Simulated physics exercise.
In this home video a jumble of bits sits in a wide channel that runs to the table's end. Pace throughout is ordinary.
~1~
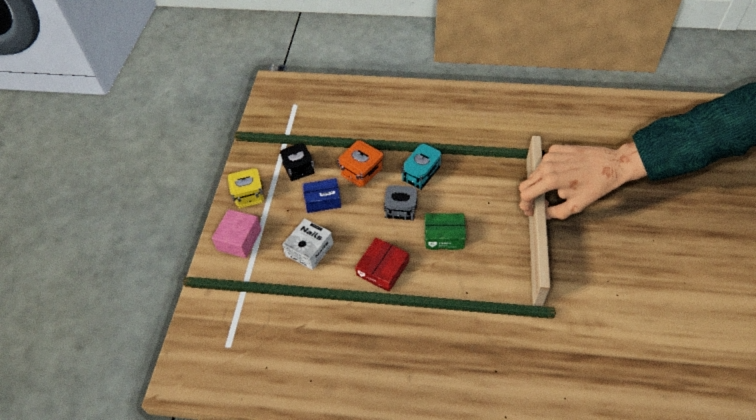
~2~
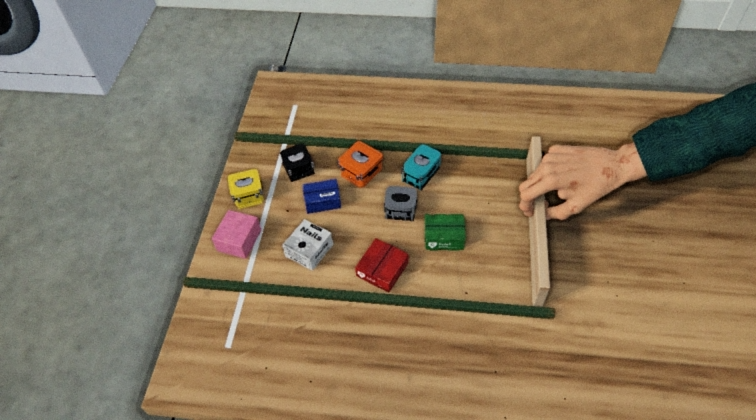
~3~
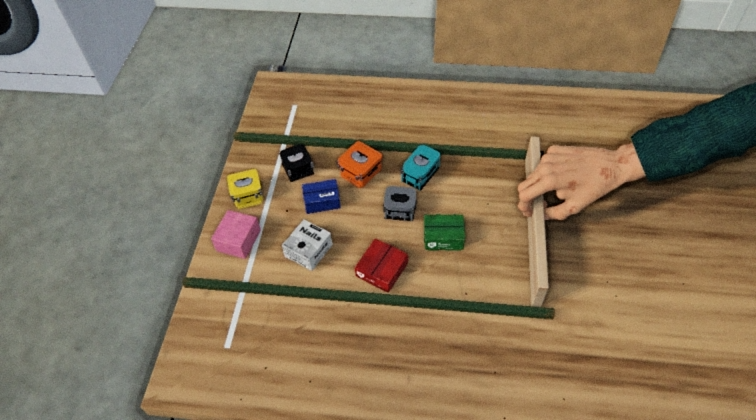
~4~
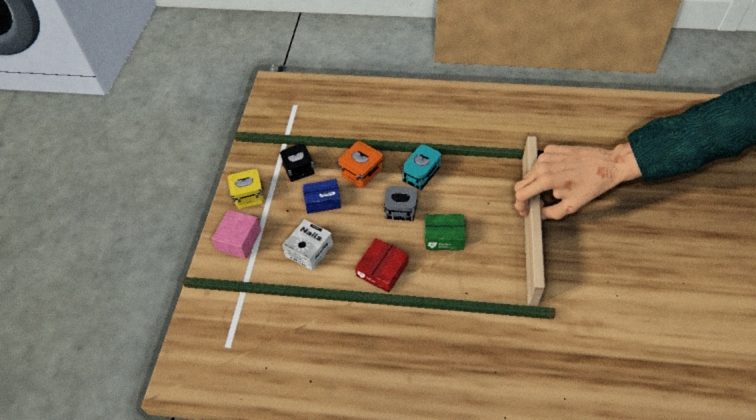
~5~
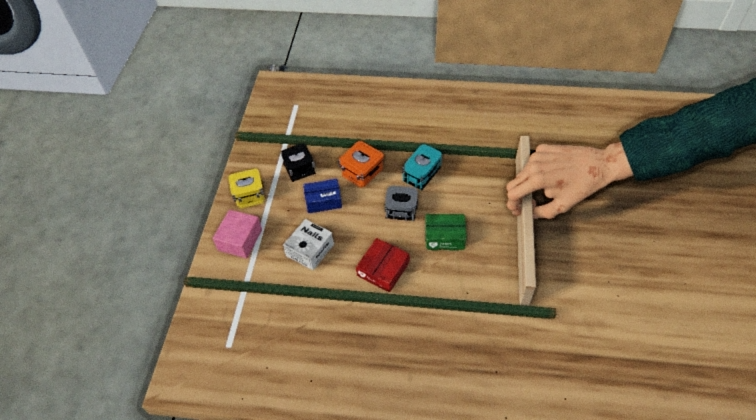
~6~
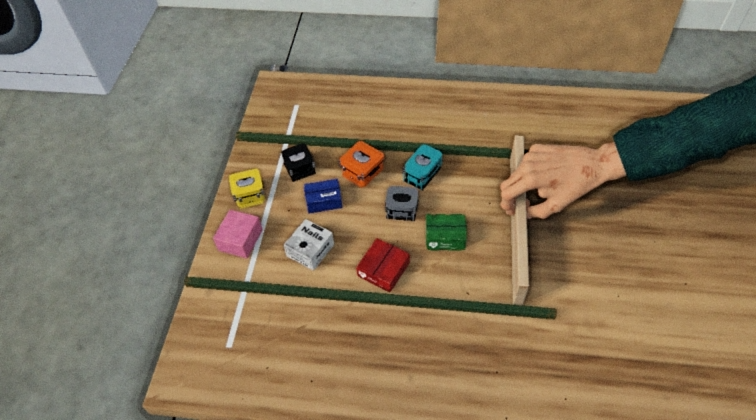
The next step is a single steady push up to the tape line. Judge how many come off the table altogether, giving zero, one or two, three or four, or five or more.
Three or four spill over.
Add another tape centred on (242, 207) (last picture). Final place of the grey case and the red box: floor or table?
Grey case - safe; red box - safe.
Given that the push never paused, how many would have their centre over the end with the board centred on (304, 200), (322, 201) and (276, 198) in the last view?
It comes out as 0, then 0, then 3.
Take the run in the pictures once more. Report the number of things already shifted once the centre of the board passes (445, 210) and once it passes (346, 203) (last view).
First 1, then 8.
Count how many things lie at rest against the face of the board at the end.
4 of them.
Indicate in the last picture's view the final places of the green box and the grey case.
In order, first (245, 214), then (255, 193).
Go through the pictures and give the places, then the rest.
In the first picture, yellow case (247, 188); pink block (237, 234); black case (297, 162); board (537, 216); tape (267, 208).
In the second picture, pink block (237, 234); grey case (401, 204).
In the third picture, black case (297, 163); blue box (321, 197).
In the fourth picture, yellow case (247, 189); orange case (361, 165).
In the fifth picture, pink block (238, 234); turquoise case (422, 167).
In the sixth picture, yellow case (248, 189); pink block (238, 234); black case (299, 163); board (518, 216); tape (268, 209).
Early on, none off yet; yellow case at rest near (248, 189); pink block at rest near (238, 234); black case at rest near (299, 163).
A while later, none off yet; yellow case at rest near (248, 189); pink block at rest near (238, 234); black case travelled about its own width near (281, 160).
Finally, the number that fall off is three or four; lost, black case, pink block and yellow case.
